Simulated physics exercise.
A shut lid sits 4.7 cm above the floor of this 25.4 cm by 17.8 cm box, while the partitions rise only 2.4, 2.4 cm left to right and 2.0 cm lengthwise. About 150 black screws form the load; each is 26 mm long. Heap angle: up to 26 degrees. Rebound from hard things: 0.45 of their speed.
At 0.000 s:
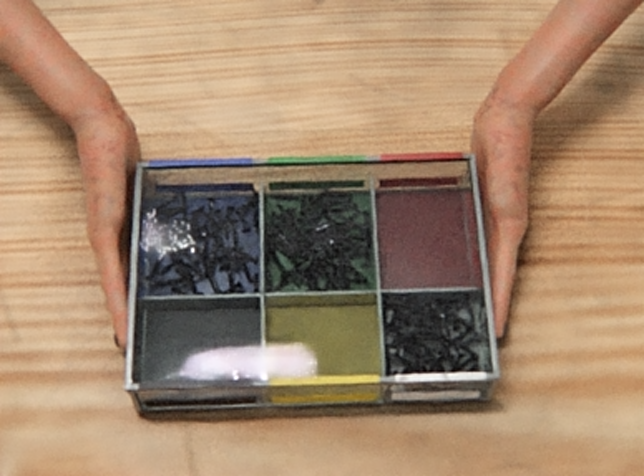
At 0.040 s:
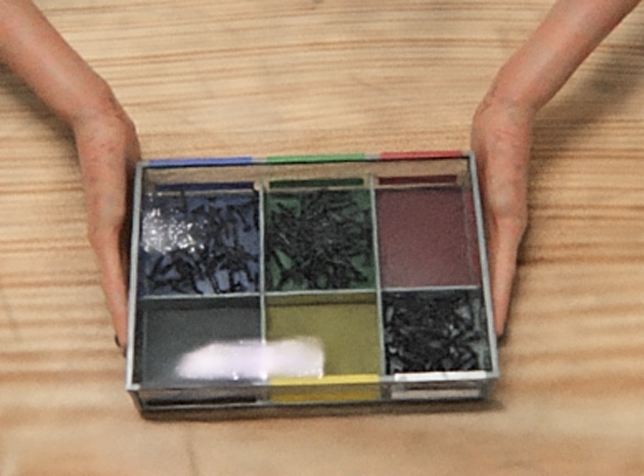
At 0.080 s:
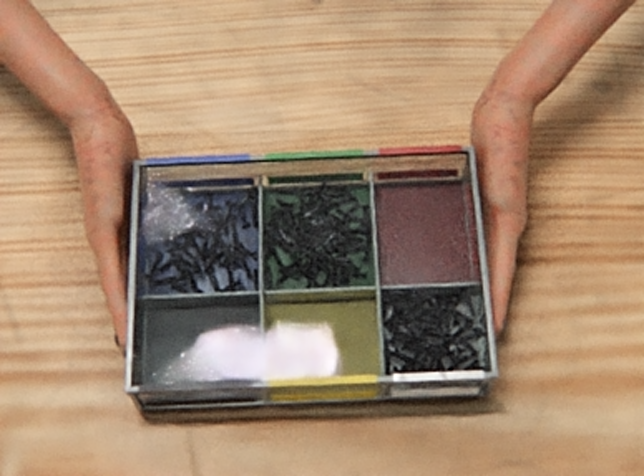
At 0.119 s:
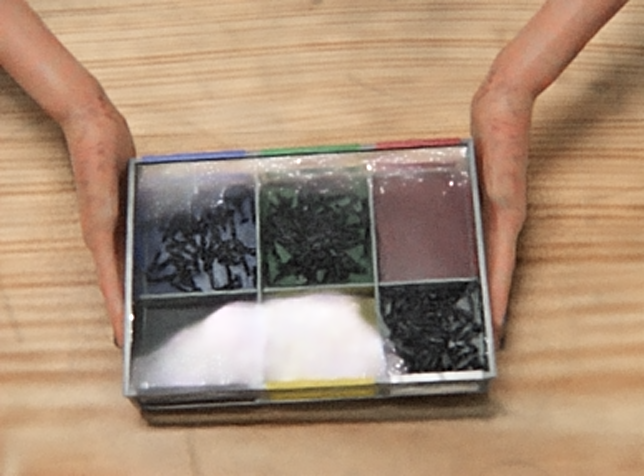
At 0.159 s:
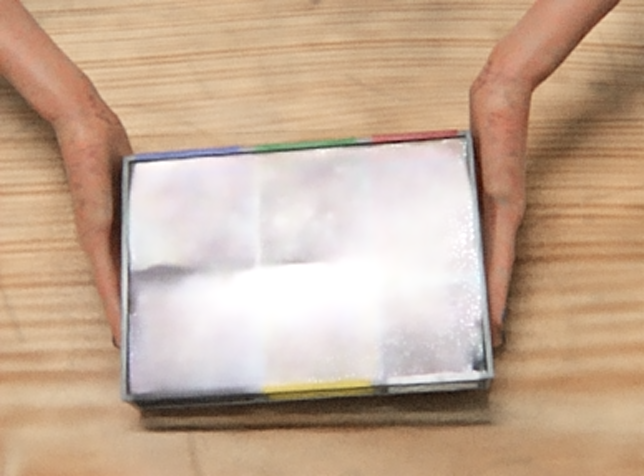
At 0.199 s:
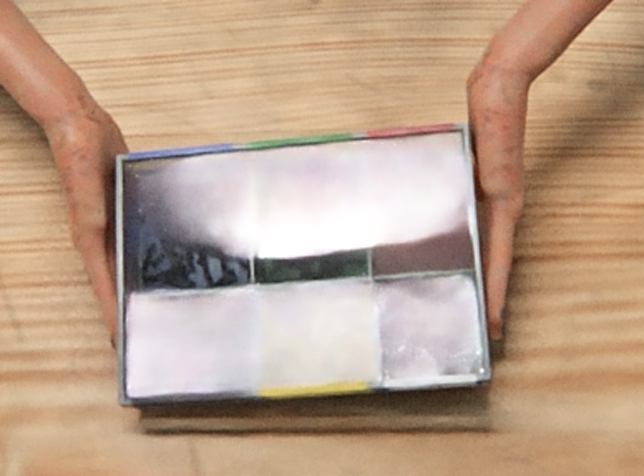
The clip opens on two hands holding a clear-topped box of six coloured compartments on a wooden table, with dark slender pieces in the blue, green and lower-right sections. The hands tilt the box slightly, and a white glare spreads across the lid, hides the contents, then partly uncovers the upper row.
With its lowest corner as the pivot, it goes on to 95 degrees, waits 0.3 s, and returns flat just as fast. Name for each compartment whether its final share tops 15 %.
Result: Red: Fails to beat the threshold; blue: Fails to beat the threshold; green: Fails to beat the threshold; yellow: Fails to beat the threshold; white: Beats the threshold; black: Beats the threshold.
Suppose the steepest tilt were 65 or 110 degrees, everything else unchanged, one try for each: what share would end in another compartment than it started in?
15 % and 70 %.
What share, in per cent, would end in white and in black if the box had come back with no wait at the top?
Then, in per cent: White 30, black 60.
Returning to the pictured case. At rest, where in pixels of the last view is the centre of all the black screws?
My guess is close to (228, 367).
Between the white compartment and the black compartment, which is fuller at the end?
Answer: Black.
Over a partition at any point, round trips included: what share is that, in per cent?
The share comes out near 65 per cent.
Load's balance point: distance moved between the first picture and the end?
8.0 cm or thereabouts.
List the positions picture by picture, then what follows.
In the first picture, box tilt 0 degrees, front corners at (131, 385) and (493, 374); blue 25 %, green 40 %, white 35 %.
In the second picture, box tilt 1 degrees, front corners at (132, 385) and (493, 373).
In the third picture, box tilt 3 degrees, front corners at (131, 388) and (492, 373).
In the fourth picture, box tilt 6 degrees, front corners at (129, 391) and (490, 372), lowest corner left front.
In the fifth picture, box tilt 11 degrees, front corners at (127, 395) and (488, 373), lowest corner left front.
In the sixth picture, box tilt 15 degrees, front corners at (125, 399) and (485, 374), lowest corner left front; blue 25 %, green 40 %, white 35 %. Its pace works out near 110 degrees a second.
After 1.13 s, tilt 95 degrees; blue 10 %, green 5 %, yellow 10 %, white 30 %, black 50 %.
After 1.76 s, tilt 50 degrees; blue 5 %, yellow 5 %, white 30 %, black 60 %.
Then, at 2.43 s, tilt 0 degrees; blue 5 %, yellow 5 %, white 30 %, black 60 %.
At rest (2.8 s), red 0 %, blue 5 %, green 0 %, yellow 5 %, white 30 %, black 60 %.
